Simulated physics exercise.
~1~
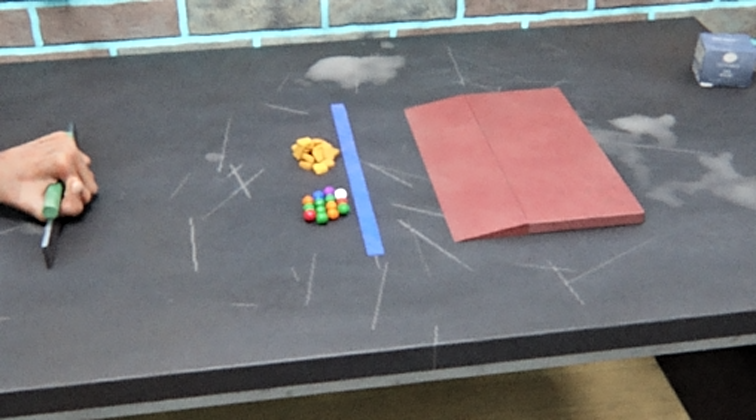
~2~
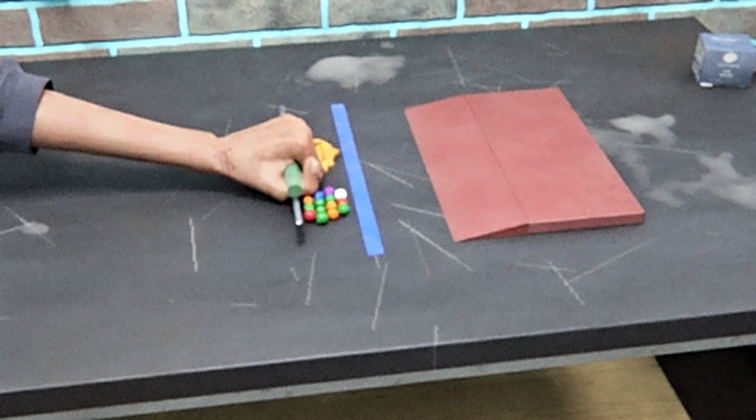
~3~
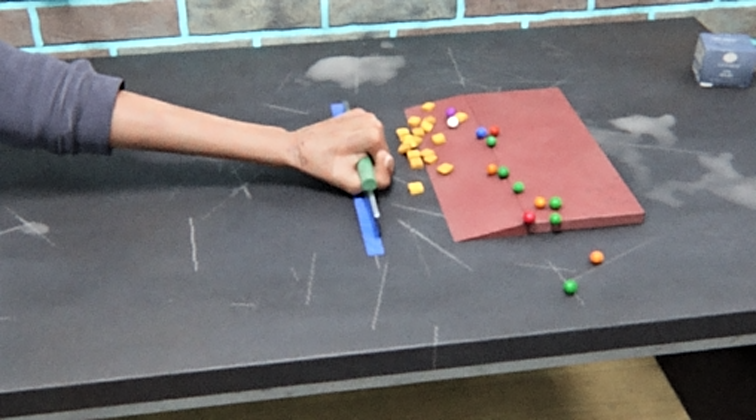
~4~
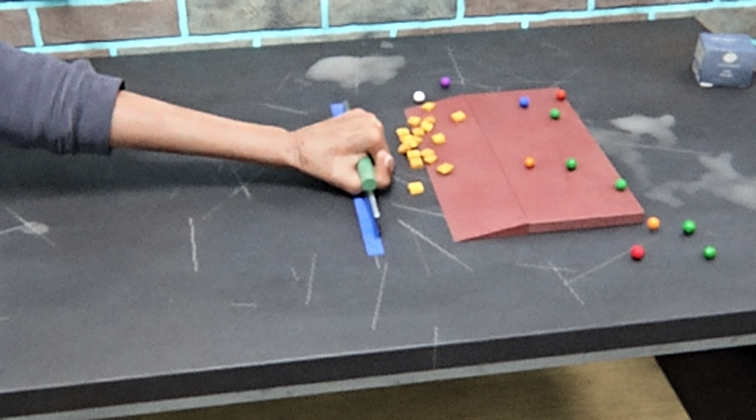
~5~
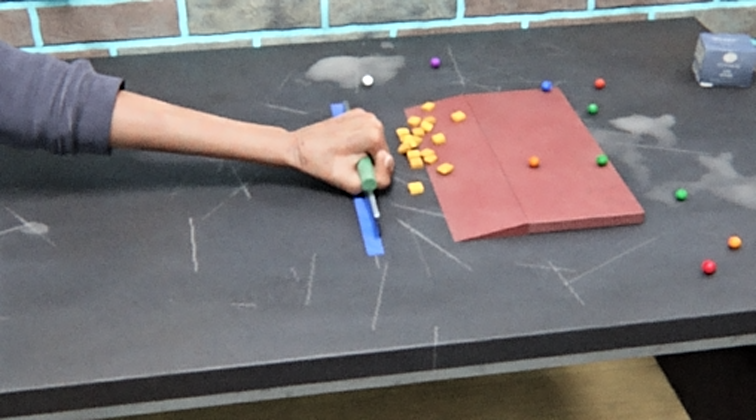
A hand in a dark sleeve holds a green-handled scraper at the left of a scratched black table, seen from above at a slight angle, with a brick wall behind. Toward the middle lie a pile of yellow-orange bits and a nearer cluster of multicoloured beads, then a strip of blue tape and a reddish slab with a sloping edge. The scraper sweeps right to the loose pieces, then stops at the tape. The yellow bits settle around the slab's left edge, some on the slope, while the beads roll on across and beyond the slab, scattering mostly rightward, with a white one drifting back left behind it.
